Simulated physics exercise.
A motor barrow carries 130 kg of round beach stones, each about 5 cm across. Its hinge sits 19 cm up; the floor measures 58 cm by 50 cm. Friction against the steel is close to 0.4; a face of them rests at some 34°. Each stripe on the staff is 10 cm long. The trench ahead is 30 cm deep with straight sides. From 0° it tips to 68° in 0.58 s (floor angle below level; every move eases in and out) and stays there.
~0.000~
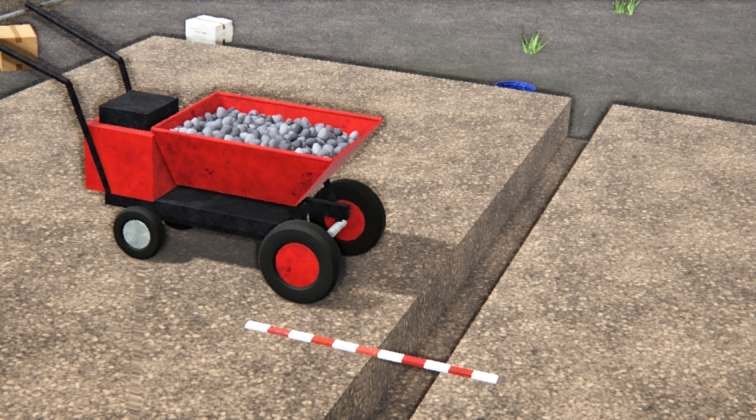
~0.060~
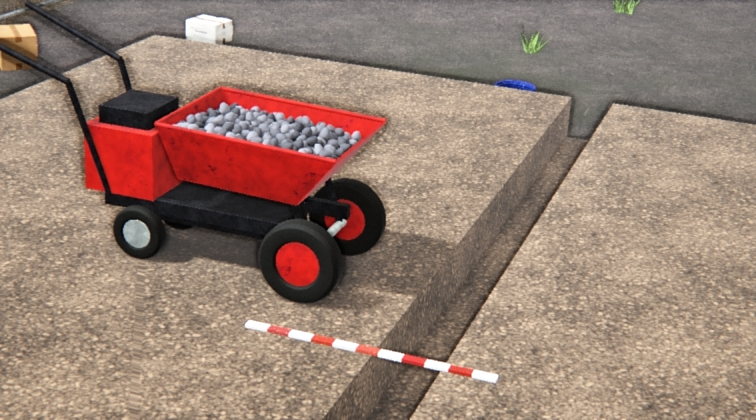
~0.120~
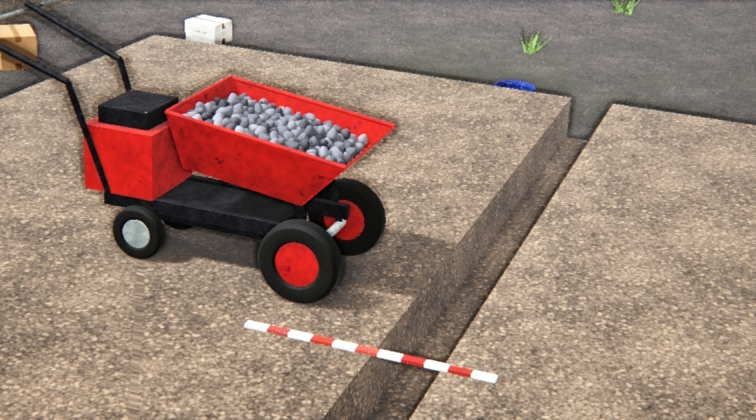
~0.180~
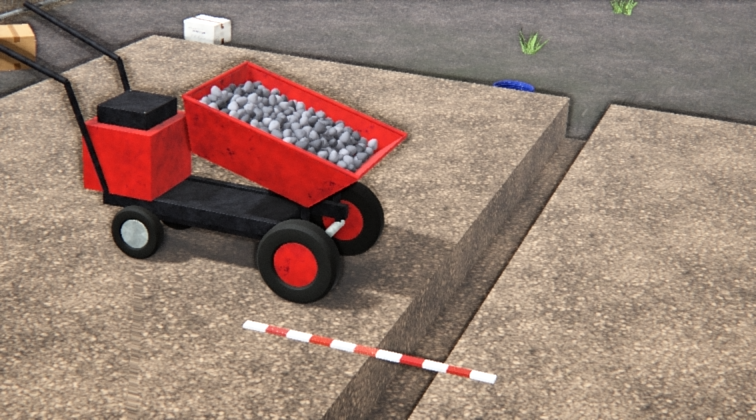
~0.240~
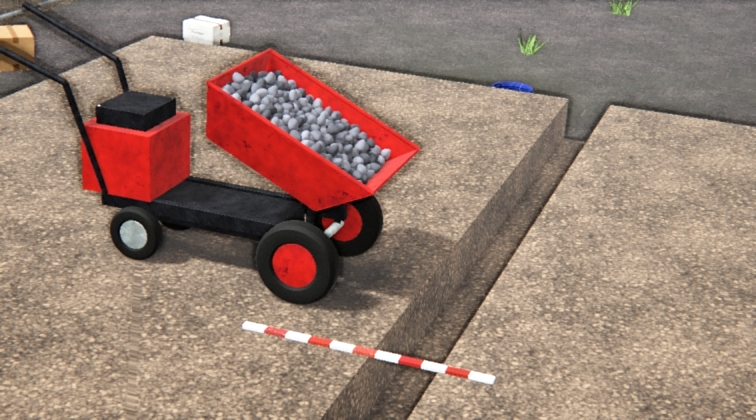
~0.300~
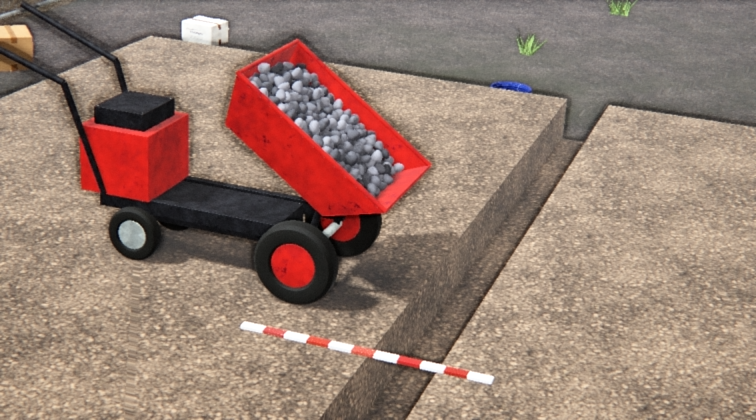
On a patch of rough brown ground cut by a straight trench, a red motor barrow stood still while its skip, loaded with round grey stones, tilted steadily steeper toward the right.
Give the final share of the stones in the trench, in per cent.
Close to 38 in a hundred.
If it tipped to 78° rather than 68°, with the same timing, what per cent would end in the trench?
It would be near 40 per cent.
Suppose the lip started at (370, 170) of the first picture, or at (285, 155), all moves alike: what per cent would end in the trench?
Near 15 per cent from the first place, 80 from the second.
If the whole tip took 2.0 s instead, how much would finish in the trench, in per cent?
It would be near 70 per cent.
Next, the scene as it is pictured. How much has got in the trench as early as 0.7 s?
About 20 per cent by then.
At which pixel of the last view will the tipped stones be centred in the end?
Around (514, 313).
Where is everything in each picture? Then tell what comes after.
Lip at (332, 161), floor tilted 0°, highest stones at (268, 125), in the first picture.
Lip at (336, 162), floor tilted 2°, highest stones at (238, 117); the stones move at 0.5 m/s on average, in the second picture.
The skip is at 8°, its lip at (346, 168); the top of the load is at (230, 105); the stones move at 1.0 m/s on average, in the third picture.
The skip is at 16°, its lip at (359, 178); the top of the load is at (242, 93); the stones move at 1.4 m/s on average, in the fourth picture.
Lip at (373, 193), floor tilted 25°, highest stones at (260, 80); the stones move at 1.6 m/s on average, in the fifth picture.
Lip at (386, 212), floor tilted 36°, highest stones at (286, 72); the stones move at 1.7 m/s on average, in the sixth picture.
After 0.4 s the floor is at 57°; 100 % in the skip; the foremost stones are at (405, 220).
After 0.7 s the floor is at 68°; 72 % in the skip, 18 % in the trench, 10 % past the trench; the foremost stones are at (505, 291).
After 1.0 s the floor is at 68°; 13 % in the skip, 25 % in the trench, 63 % past the trench; the foremost stones are at (703, 345).
After 3.0 s the floor is at 68°; 0 % in the skip, 38 % in the trench, 62 % past the trench; the foremost stones are past the picture's edge.
